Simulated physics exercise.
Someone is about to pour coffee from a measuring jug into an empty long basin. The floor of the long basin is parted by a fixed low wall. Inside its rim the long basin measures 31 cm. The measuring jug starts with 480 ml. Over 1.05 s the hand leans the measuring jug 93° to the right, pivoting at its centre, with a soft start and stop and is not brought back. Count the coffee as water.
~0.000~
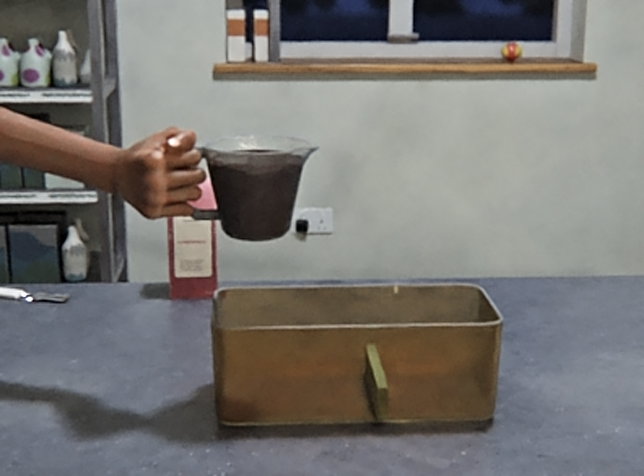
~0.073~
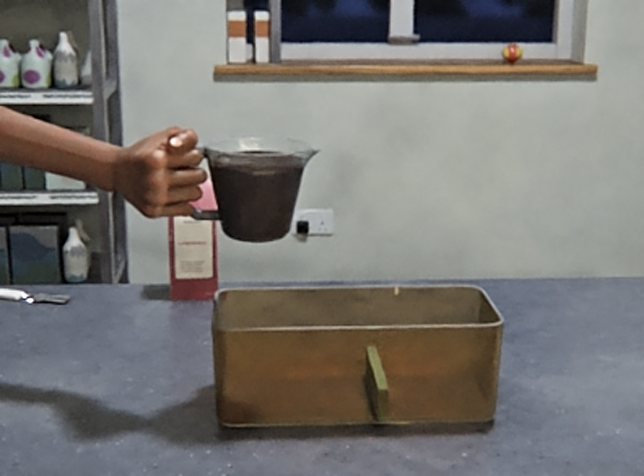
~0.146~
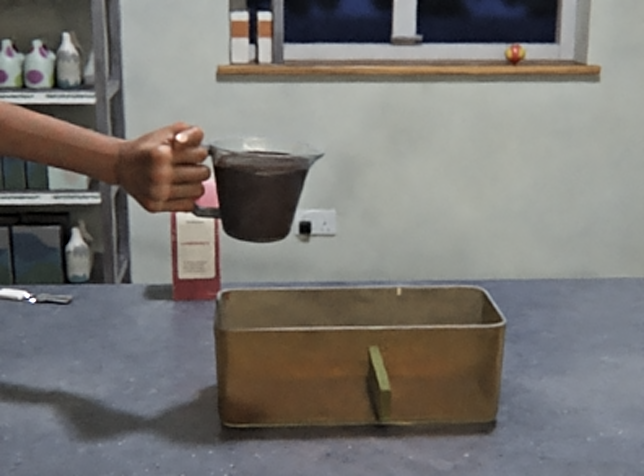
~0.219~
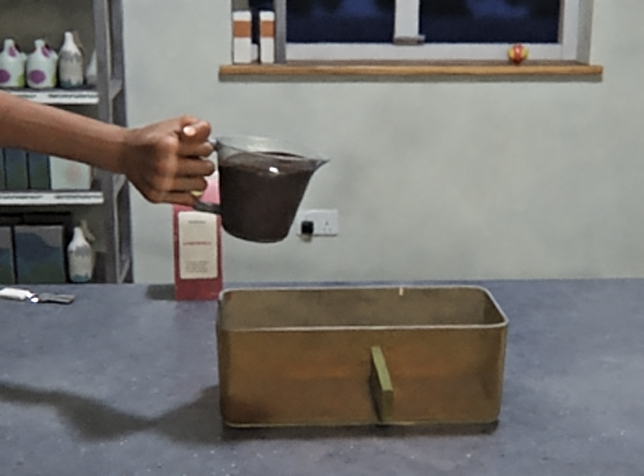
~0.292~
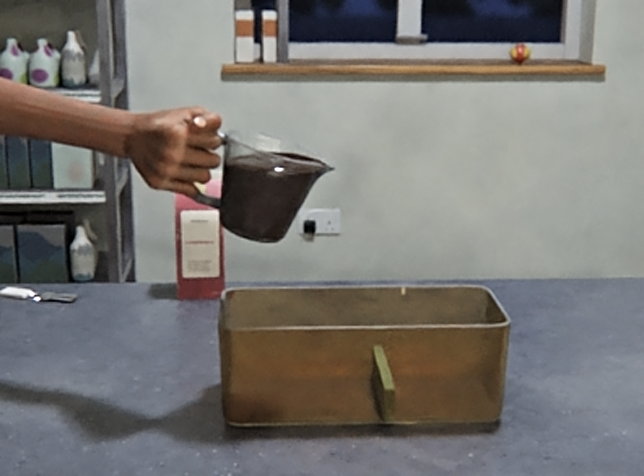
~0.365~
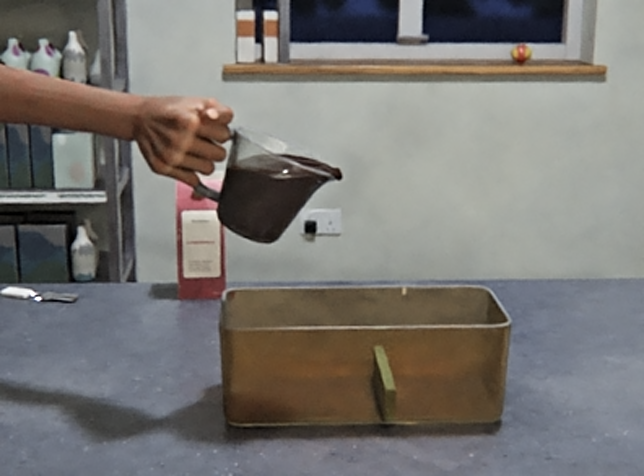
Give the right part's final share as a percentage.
Roughly 47 per cent is past the wall.
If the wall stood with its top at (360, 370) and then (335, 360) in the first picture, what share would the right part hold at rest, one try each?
First 75, then 95 per cent.
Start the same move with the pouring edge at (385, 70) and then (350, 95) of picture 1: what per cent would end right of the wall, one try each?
First 70, then 90 per cent.
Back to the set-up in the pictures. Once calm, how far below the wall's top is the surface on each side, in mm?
Some 28 mm on the left and 24 mm on the right.
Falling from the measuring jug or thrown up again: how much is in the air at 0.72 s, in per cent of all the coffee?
Some 24 per cent.
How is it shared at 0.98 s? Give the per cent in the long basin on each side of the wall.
Left about 30, right about 44.
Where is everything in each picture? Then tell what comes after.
It leans 0°; its right rim is at (319, 146); the coffee meets the walls at (209, 158) and (303, 157); the long basin's rim runs from (214, 309) to (491, 304); the wall's top is at (376, 366), in the first frame.
It leans 1°; its right rim is at (321, 148); the coffee meets the walls at (211, 158) and (304, 159), in the second frame.
It leans 4°; its right rim is at (326, 152); the coffee meets the walls at (215, 158) and (308, 160), in the third frame.
It leans 10°; its right rim is at (331, 158); the coffee meets the walls at (221, 159) and (316, 161), in the fourth frame.
It leans 17°; its right rim is at (336, 166); the coffee meets the walls at (227, 160) and (327, 163), in the fifth frame.
It leans 25°; its right rim is at (340, 177); the coffee meets the walls at (230, 164) and (335, 169); 1 per cent is over the edge, in the sixth frame.
By 0.72 s the tilt is 72° and 56 per cent is still to pour, 4 is left of the wall and 17 right of it.
By 0.98 s the tilt is 92° and 13 per cent is still to pour, 30 is left of the wall and 44 right of it.
By 1.25 s the tilt is 93° and 1 per cent is still to pour, 51 is left of the wall and 46 right of it.
By 1.55 s the tilt is 93° and 0 per cent is still to pour, 52 is left of the wall and 47 right of it.
At rest 52 per cent lies left of the wall, 47 right of it and 1 outside.
